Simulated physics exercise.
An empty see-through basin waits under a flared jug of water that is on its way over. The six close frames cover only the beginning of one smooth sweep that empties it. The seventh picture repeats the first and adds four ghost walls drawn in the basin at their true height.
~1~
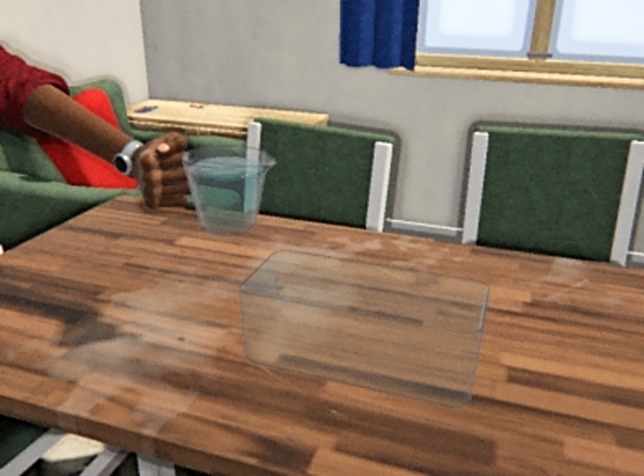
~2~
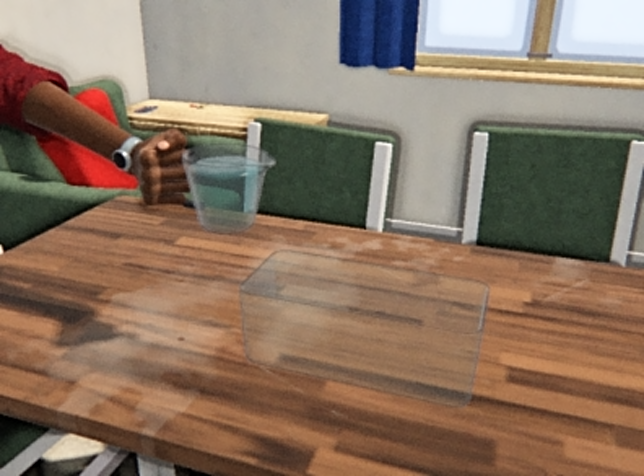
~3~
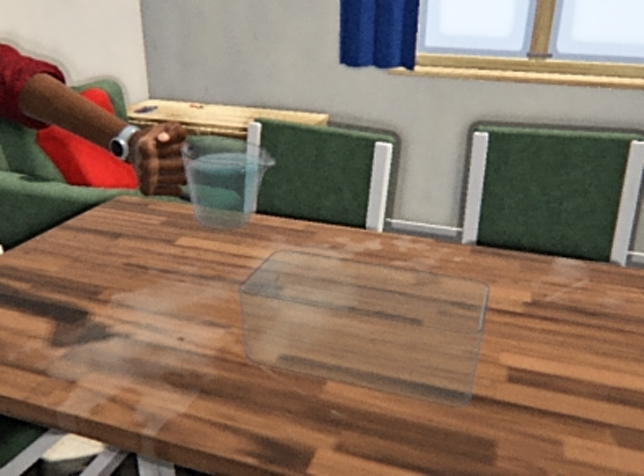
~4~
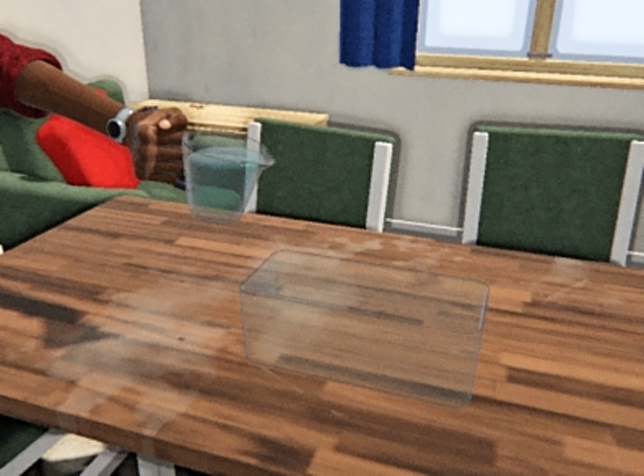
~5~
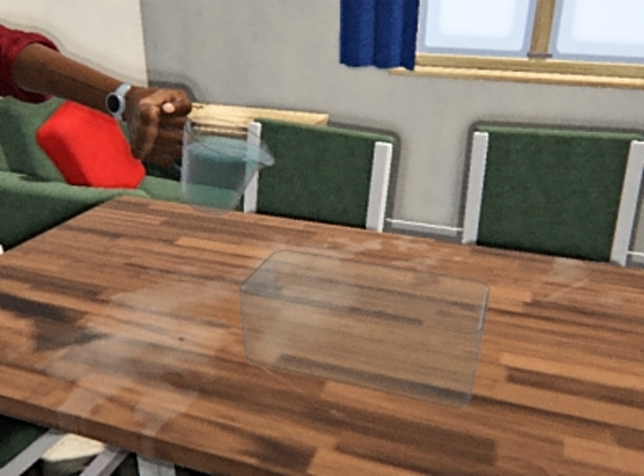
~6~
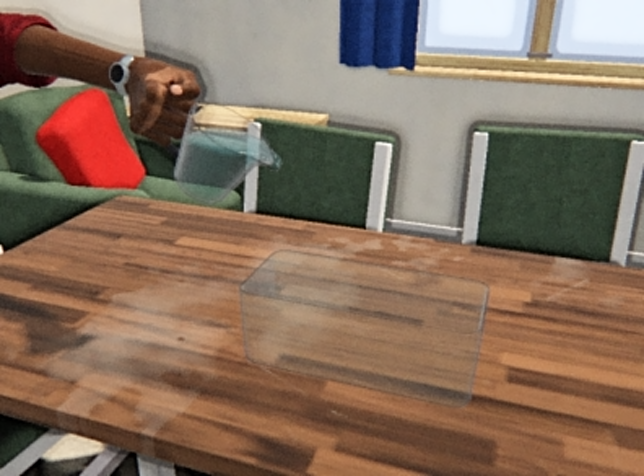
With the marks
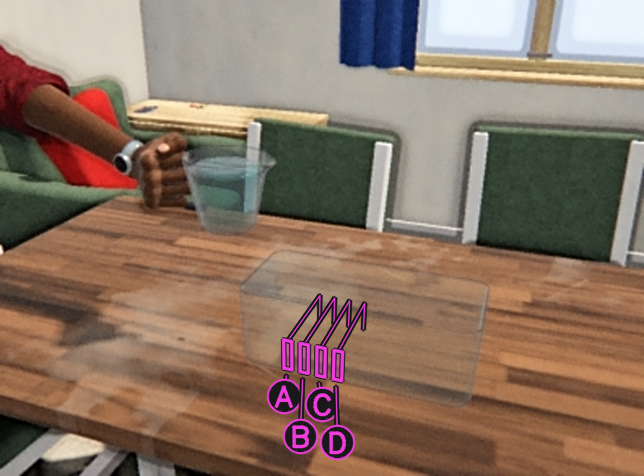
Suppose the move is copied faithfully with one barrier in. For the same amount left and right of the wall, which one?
Go for D.
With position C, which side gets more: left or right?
The right side.
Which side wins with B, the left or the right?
The right one.
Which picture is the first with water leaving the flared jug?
Picture 6.
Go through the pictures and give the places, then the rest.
Upright, lip at (274, 164); basin from (246, 356) to (470, 405); nothing has left yet.
Upright, lip at (274, 164); nothing has left yet.
Tipped about 6°, lip at (273, 164); nothing has left yet.
Tipped about 13°, lip at (273, 164); nothing has left yet.
Tipped about 22°, lip at (273, 163); nothing has left yet.
Tipped about 32°, lip at (272, 163); water is over the lip, down to (277, 168).
On the marked copy, A at (286, 375); B at (302, 379); C at (319, 382); D at (336, 386).
With A, about 6 % ends left of the wall and 90 % right of it; 4 % is lost outside.
With B, about 7 % ends left of the wall and 90 % right of it; 3 % is lost outside.
With C, about 15 % ends left of the wall and 82 % right of it.
With D, about 52 % ends left of the wall and 46 % right of it.
